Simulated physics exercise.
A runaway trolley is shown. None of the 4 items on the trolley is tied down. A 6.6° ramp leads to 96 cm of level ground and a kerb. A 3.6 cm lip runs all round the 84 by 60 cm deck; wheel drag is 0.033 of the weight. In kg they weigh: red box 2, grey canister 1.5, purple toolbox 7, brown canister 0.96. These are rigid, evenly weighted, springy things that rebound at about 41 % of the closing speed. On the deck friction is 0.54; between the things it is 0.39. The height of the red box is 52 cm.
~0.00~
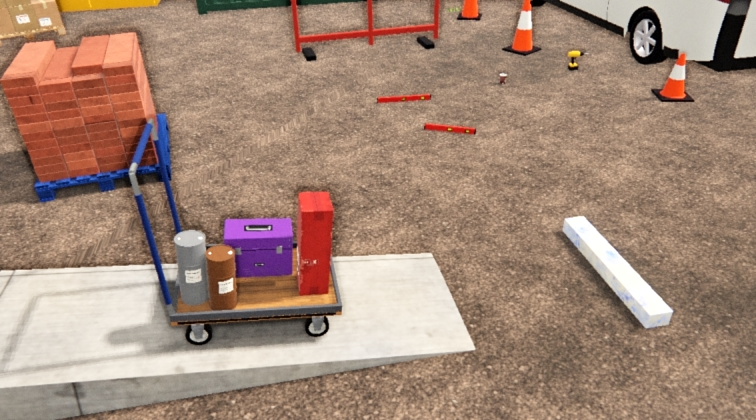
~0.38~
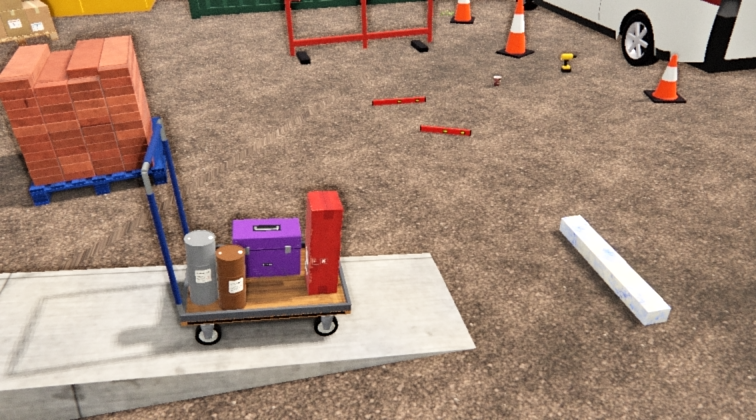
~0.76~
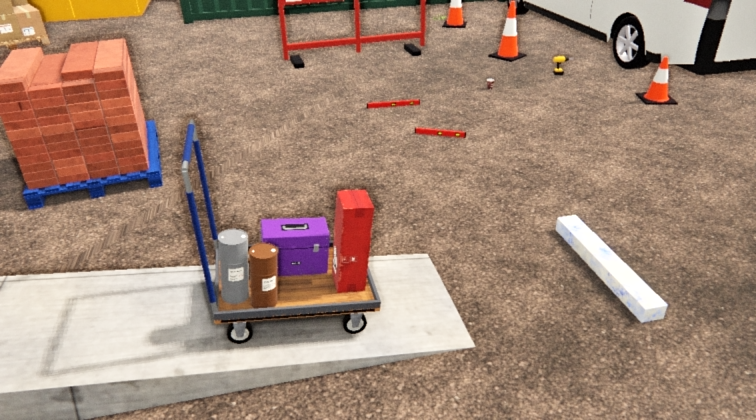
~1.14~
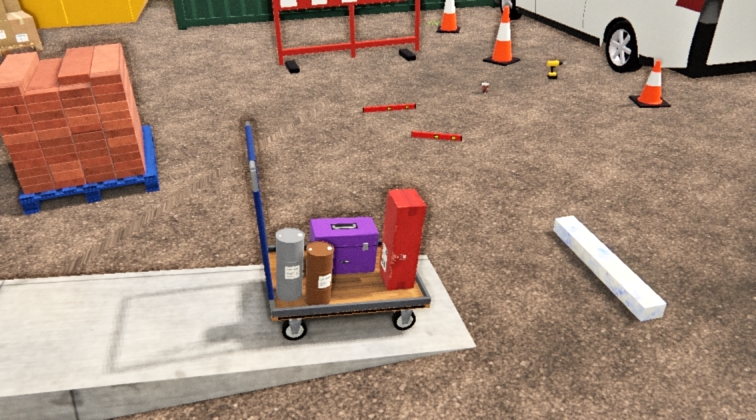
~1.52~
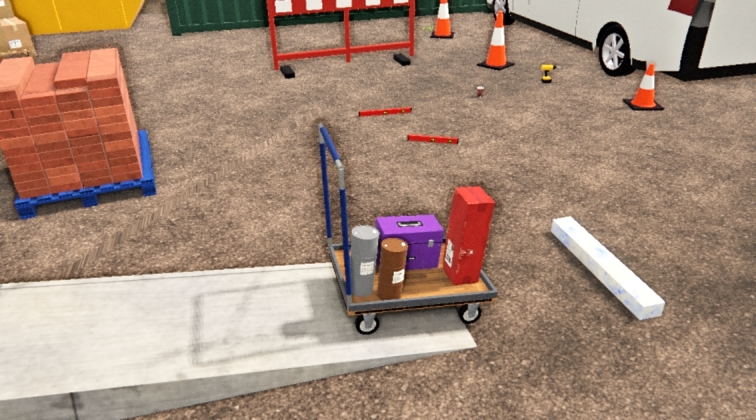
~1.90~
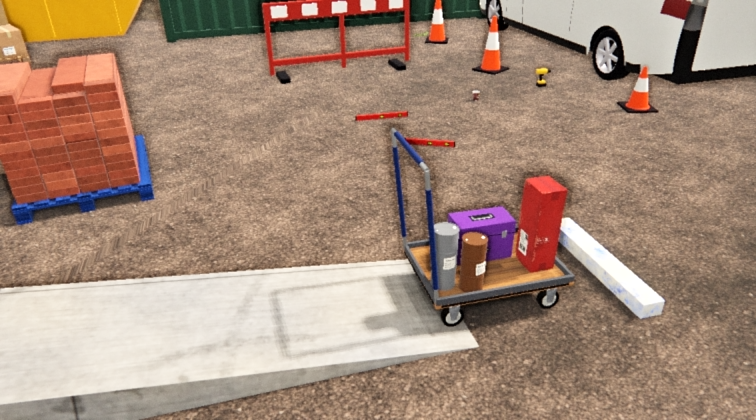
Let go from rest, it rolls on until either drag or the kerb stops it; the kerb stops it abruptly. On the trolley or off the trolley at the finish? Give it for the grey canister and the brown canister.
The grey canister is kept aboard. The brown canister is kept aboard.
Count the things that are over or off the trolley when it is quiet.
2.
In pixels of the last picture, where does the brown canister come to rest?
Close to (575, 259).
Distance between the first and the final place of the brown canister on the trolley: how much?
28 cm.
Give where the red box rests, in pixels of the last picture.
Close to pixel (602, 213) in the final view.
After 2.30 s, trolley at the kerb; grey canister tipped 7° from how it sat near (519, 244); brown canister tipped 6° from how it sat near (547, 250); red box tipped 6° from how it sat.
After 2.50 s, trolley at the kerb; grey canister tipped 38° from how it sat near (535, 242); brown canister tipped 37° from how it sat near (562, 247); red box tipped 6° from how it sat.
After 2.70 s, trolley at the kerb; grey canister on its side near (542, 247); brown canister on its side near (577, 257); purple toolbox slid 6 cm.
At rest (3.4 s), tipped over on the trolley, grey canister and brown canister; the other 2 in place, give or take 10 cm. Seen from the same camera at the end, grey canister near (543, 247), brown canister near (575, 259).
